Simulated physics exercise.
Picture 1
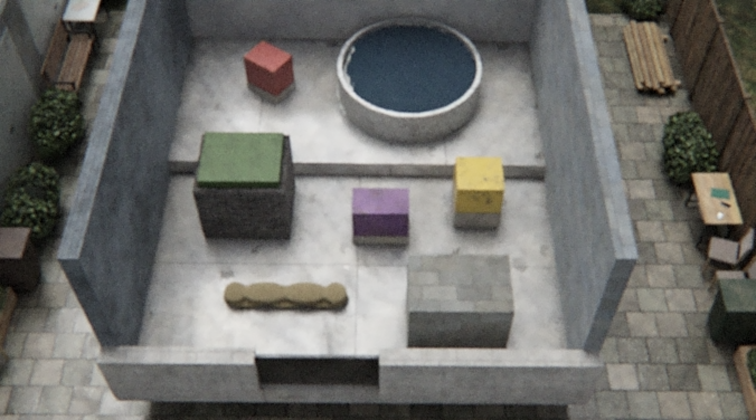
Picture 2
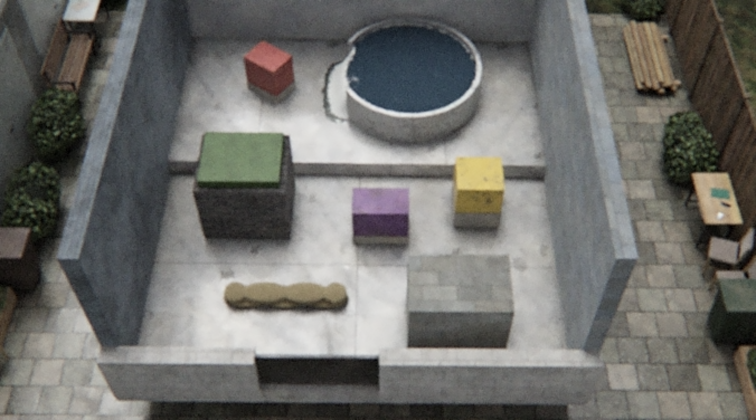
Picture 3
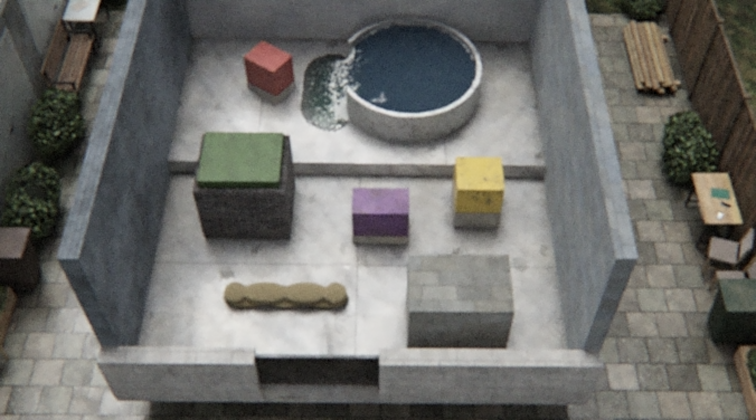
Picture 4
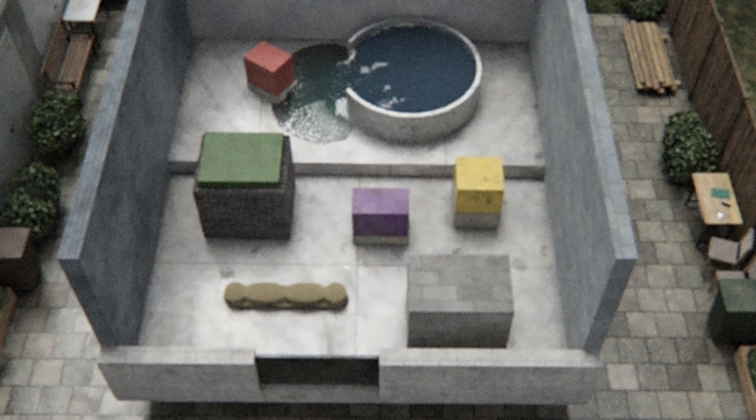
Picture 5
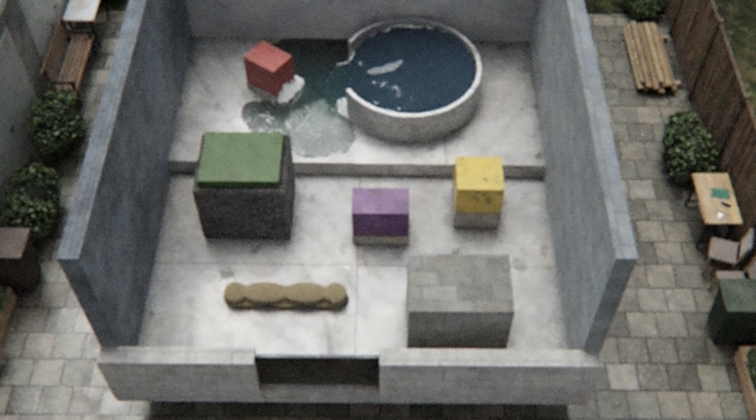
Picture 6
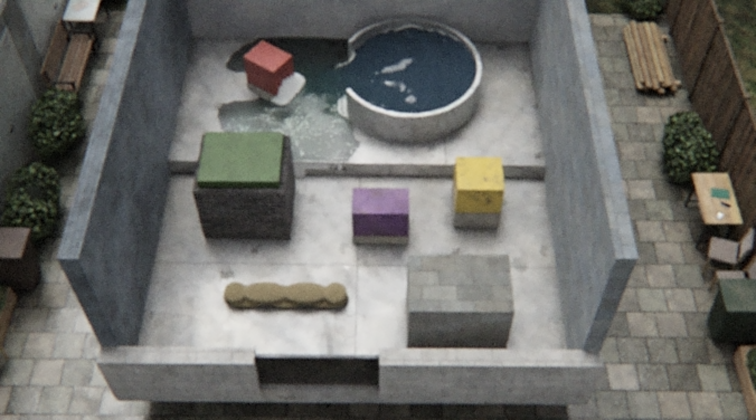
In a walled, stepped court seen from above, a round pool stands full and still beside a red block until its left side opens. Water pours out through the gap, spreads left across the pale upper floor, flows around the red block and reaches the step near the green-topped block.
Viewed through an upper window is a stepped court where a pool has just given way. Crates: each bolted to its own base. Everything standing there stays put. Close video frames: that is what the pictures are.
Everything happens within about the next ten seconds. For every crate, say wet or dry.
As I see it, the purple crate is spared; the red crate is hit; the yellow crate is spared.
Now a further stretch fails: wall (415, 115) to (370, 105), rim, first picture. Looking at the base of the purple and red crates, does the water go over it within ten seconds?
The purple one is reached; the red one is not reached.
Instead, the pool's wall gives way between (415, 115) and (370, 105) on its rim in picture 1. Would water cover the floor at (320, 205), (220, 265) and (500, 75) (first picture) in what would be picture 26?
In order: Swamped, swamped, spared.
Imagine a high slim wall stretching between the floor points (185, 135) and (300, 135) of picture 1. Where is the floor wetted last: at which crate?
The one in yellow is last.
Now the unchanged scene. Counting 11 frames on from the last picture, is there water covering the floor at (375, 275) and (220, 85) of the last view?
Going by the order given, the first is still bare and the second inundated.
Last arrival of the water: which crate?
I think it's the yellow-painted one.
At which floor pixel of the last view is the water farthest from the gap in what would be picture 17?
The wet point farthest out is around (150, 282).
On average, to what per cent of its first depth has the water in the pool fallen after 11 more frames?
My reading is roughly 56 in a hundred.
A moment on, water covers 20 % of the floor; the purple crate not reached, the red crate water round its plinth, the yellow crate not reached.
Next, water covers 30 % of the floor; the purple crate not reached, the red crate water round its plinth, the yellow crate not reached.
Then, water covers 45 % of the floor; the purple crate water round its plinth, the red crate water round its plinth, the yellow crate water round its plinth.
Later, water covers 70 % of the floor; the purple crate water round its plinth, the red crate water round its plinth, the yellow crate water round its plinth.
In the end, water covers 90 % of the floor; the purple crate stayed above the water, the red crate was topped, the yellow crate stayed above the water.
